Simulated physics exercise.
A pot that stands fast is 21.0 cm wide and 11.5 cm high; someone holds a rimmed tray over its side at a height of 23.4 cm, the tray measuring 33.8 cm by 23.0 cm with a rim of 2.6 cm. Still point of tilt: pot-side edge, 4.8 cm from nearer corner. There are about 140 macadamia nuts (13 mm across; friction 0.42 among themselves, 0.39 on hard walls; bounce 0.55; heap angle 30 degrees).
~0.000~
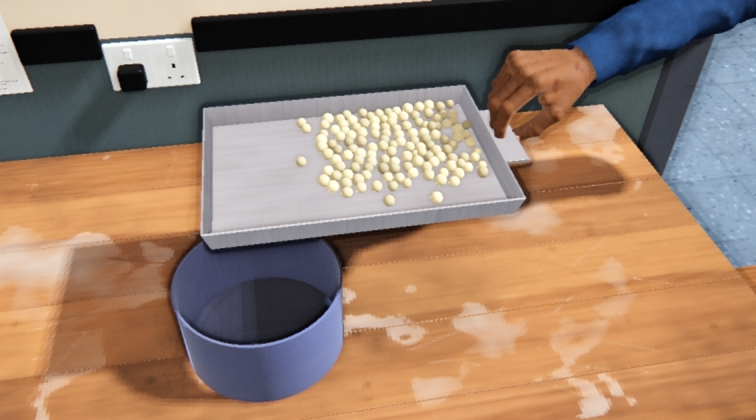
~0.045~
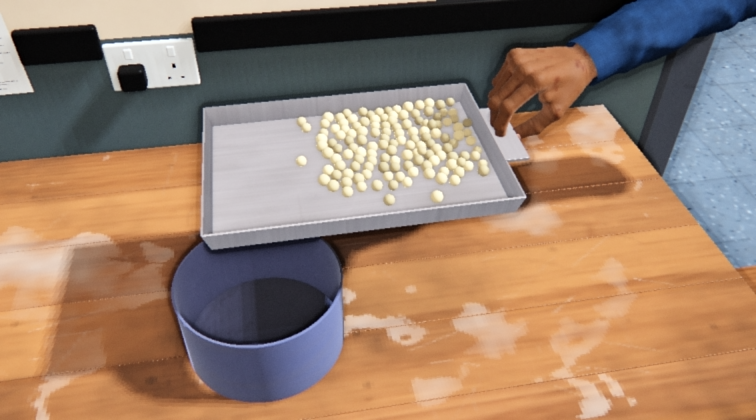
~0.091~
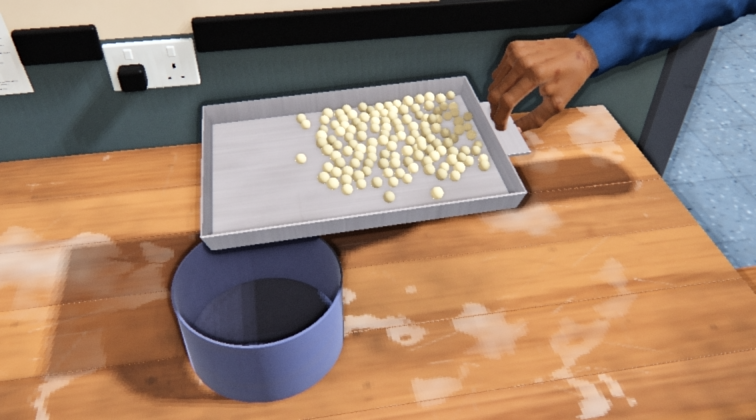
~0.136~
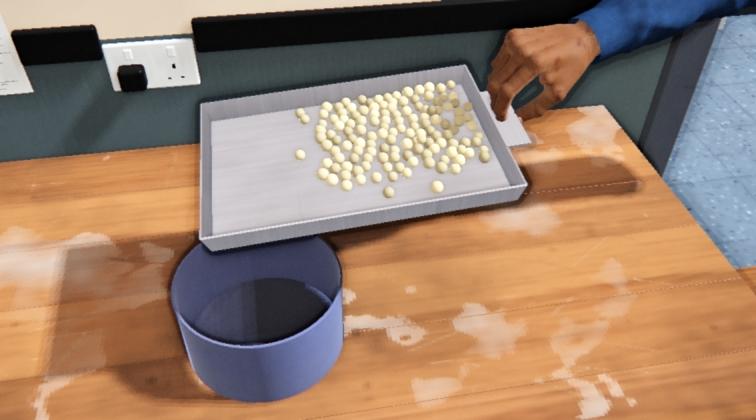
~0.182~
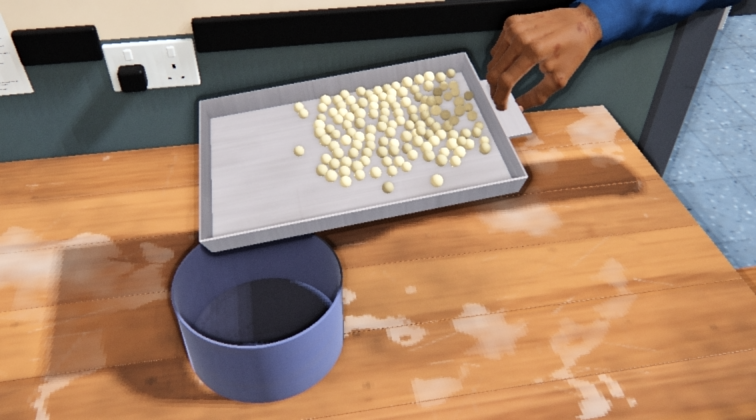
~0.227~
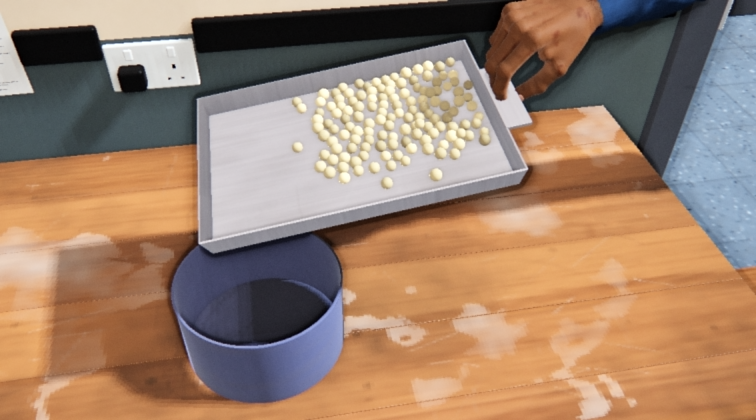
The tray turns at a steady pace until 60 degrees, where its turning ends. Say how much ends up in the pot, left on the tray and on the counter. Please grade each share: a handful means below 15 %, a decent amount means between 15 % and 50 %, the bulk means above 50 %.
Pot: A handful, left on the tray: The bulk, counter: A decent amount.
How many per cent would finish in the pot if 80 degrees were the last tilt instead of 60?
That would give about 35 per cent.
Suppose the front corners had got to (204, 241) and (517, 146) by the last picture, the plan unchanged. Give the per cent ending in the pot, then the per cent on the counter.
Split: Pot = 0, counter = 65.
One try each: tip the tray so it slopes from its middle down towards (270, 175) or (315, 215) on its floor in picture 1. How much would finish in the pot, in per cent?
About 0 per cent on the first try and 5 per cent on the second.
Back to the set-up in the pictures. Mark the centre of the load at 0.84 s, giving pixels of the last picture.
Around (223, 207).
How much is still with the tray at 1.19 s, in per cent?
70 %, give or take.
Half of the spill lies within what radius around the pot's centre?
Roughly 26 cm.
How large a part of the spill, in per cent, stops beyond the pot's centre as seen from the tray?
Near 100 in a hundred.
Then, at 0.59 s, tilt 34 degrees; the tray holds 100 %, the pot 0 %.
After 0.84 s, tilt 51 degrees; the tray holds 95 %, the pot 0 %.
After 1.19 s, tilt 60 degrees; the tray holds 70 %, the pot 0 %.
At rest (2.2 s), pot 0 %, tray 70 %, counter 30 %.
